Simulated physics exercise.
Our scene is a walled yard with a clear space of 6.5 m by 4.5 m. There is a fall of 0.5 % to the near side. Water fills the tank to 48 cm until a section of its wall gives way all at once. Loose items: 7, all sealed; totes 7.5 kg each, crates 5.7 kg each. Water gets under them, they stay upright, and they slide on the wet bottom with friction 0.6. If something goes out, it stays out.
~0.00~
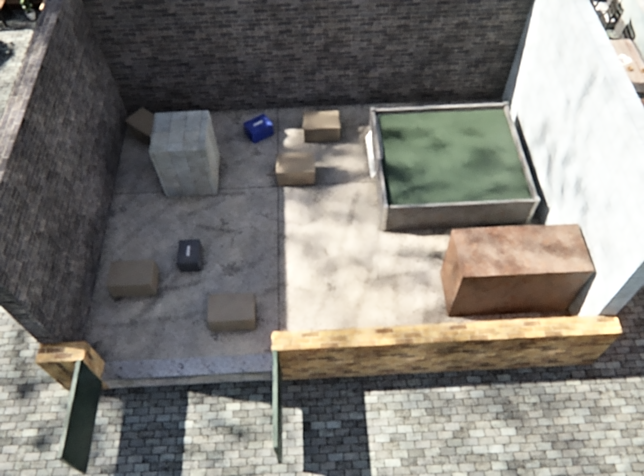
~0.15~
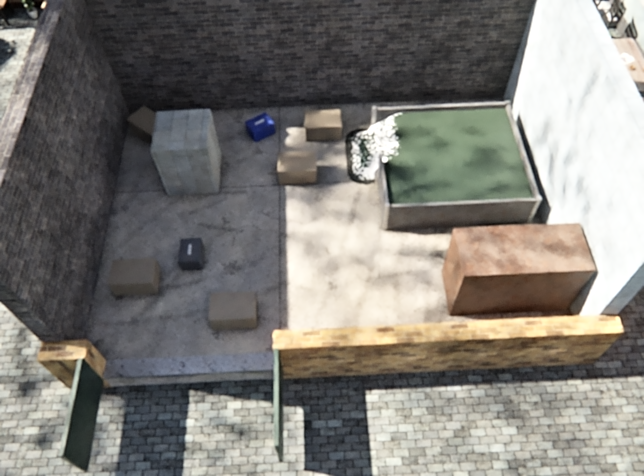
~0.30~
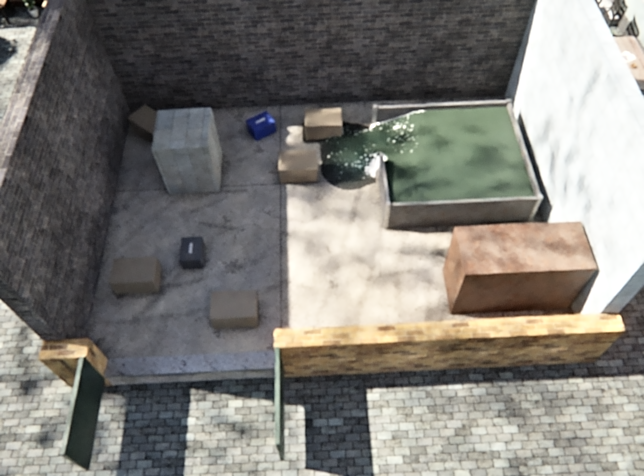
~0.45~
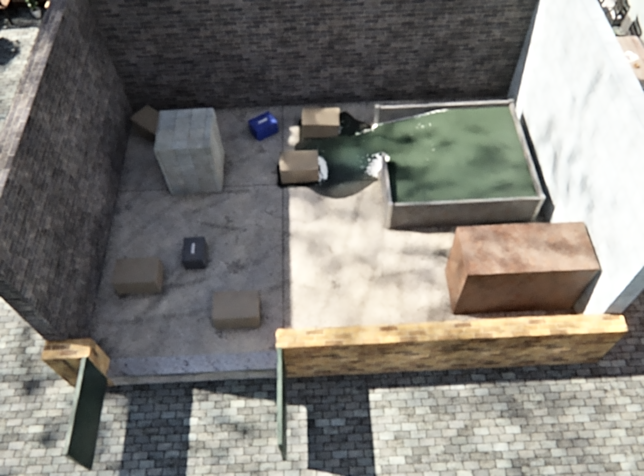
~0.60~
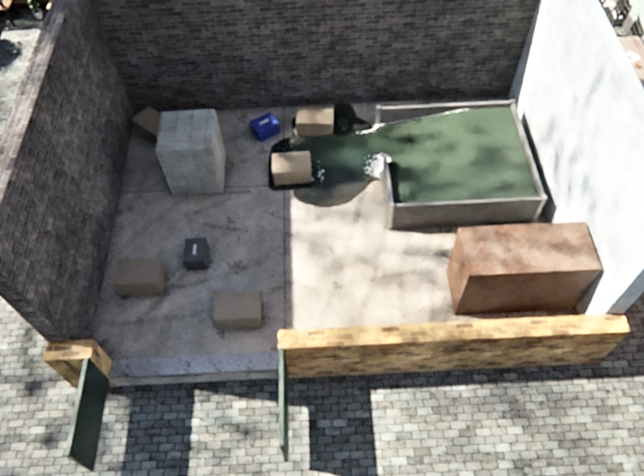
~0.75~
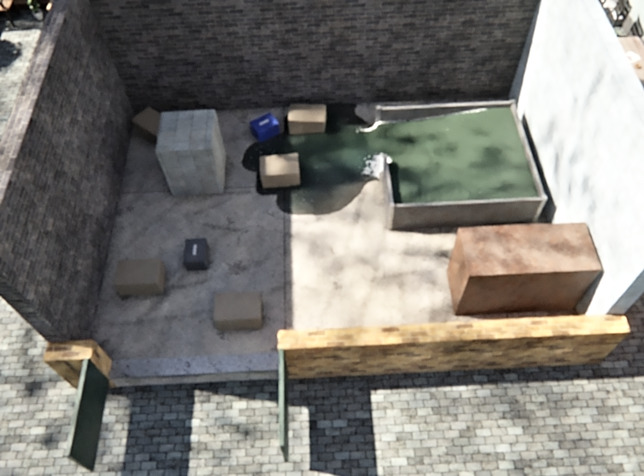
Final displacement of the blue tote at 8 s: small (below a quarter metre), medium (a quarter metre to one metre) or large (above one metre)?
Large.
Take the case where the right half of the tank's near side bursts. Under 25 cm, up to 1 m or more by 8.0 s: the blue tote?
So, for the blue tote: It holds steady.
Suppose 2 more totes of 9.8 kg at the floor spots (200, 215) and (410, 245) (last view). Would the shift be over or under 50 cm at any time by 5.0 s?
Lab note - ordered: Above threshold / below threshold.
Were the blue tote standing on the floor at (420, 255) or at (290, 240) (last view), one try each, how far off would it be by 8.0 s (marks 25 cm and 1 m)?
In that order: It hardly budges; it hardly budges.
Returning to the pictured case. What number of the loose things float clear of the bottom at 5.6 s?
Count: 1.
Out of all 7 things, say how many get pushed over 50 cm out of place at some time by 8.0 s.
The total is 7.
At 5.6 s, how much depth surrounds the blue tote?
I'd put it at about 6 cm.
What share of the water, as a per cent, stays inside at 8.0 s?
76 %.
After 1.6 s the blue tote is near (226, 108), 0.7 m from its start, aground; 0 of 7 are out; 2 afloat.
After 3.6 s the blue tote is near (157, 124), 1.7 m from its start, afloat; 0 of 7 are out; 4 afloat.
After 5.6 s the blue tote is near (151, 231), 2.6 m from its start, aground; 4 of 7 are out; 1 afloat.
After 8.0 s the blue tote has gone out; 6 of 7 are out; 1 afloat.
